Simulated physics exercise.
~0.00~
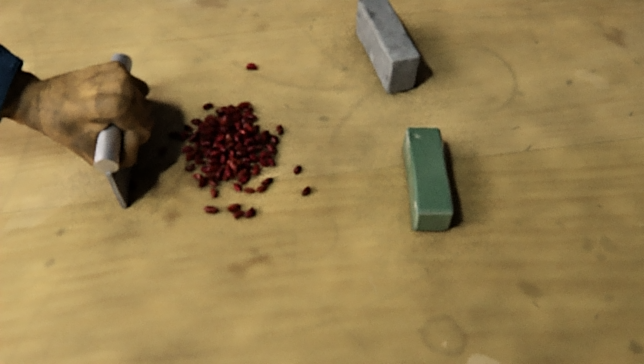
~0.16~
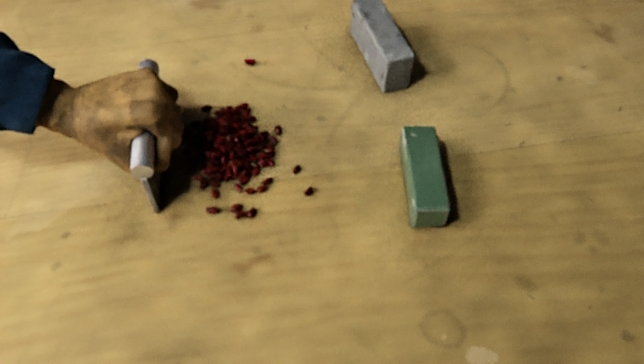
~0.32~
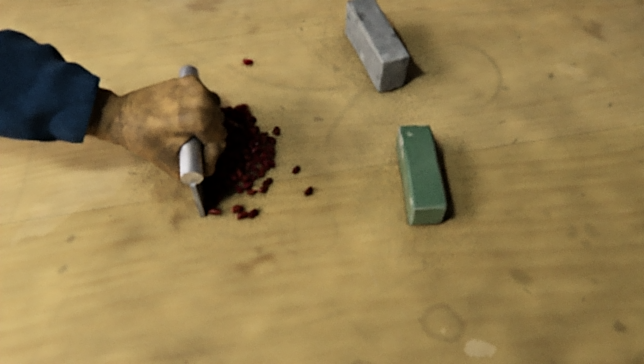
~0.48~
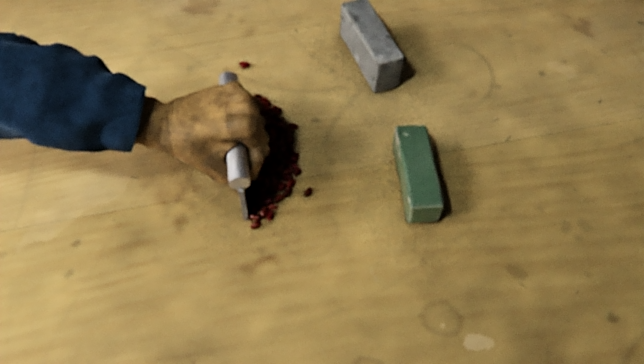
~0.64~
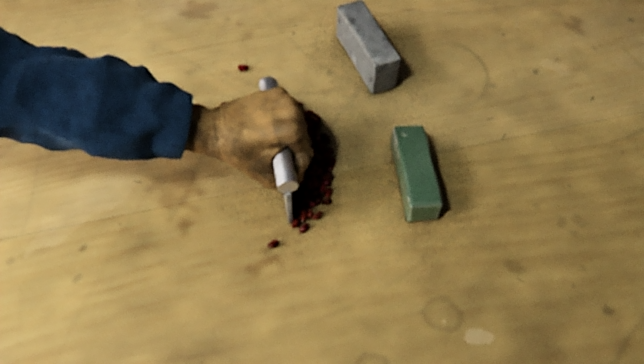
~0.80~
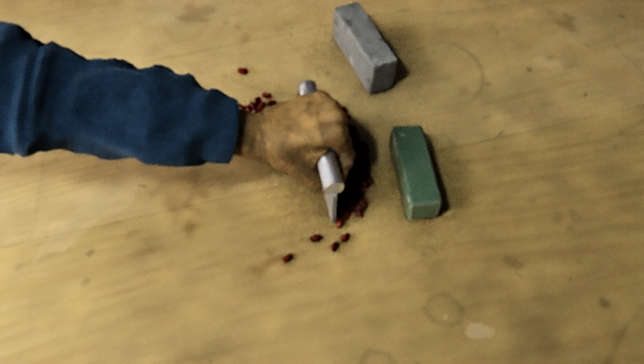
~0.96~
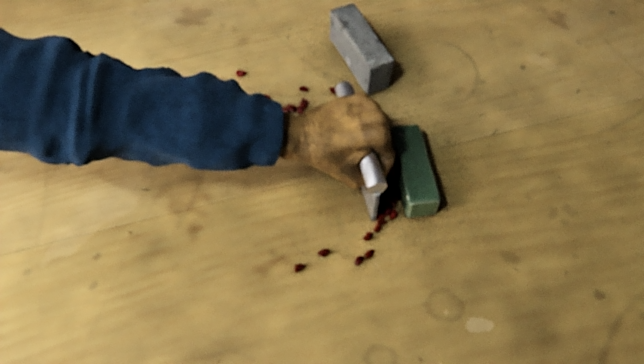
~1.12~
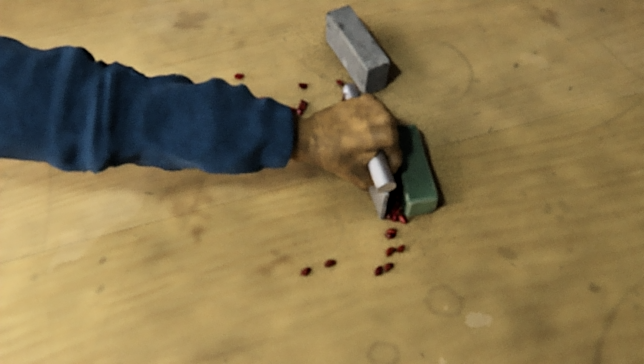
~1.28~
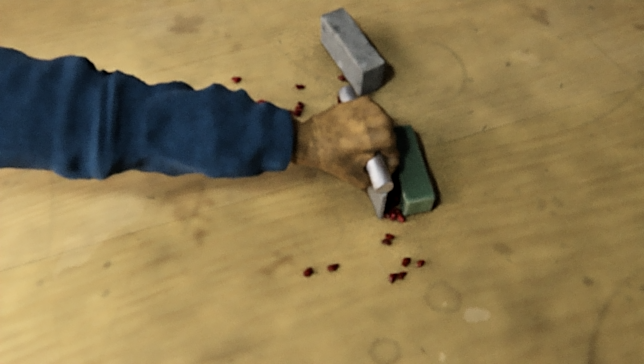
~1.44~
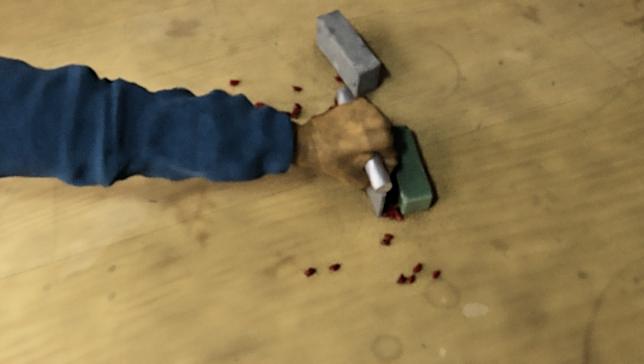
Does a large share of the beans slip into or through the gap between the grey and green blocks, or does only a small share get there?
Only a small share of the beans gets into or through the gap. Most of them stay on the near side, held up before the blocks.
To begin with, a hand in a blue sleeve holds a scraper to the left of a loose pile of dark red beans, with a grey block and a green block standing apart on a wooden surface. The hand pushes the scraper right, into the pile, and sweeps the beans along toward the blocks. As it advances, some beans slip out past both ends of the blade and stay behind. The scraper halts close against the green block, and a few beans scatter in front of it. At the end the hand stays there, hiding much of the space before the blocks.
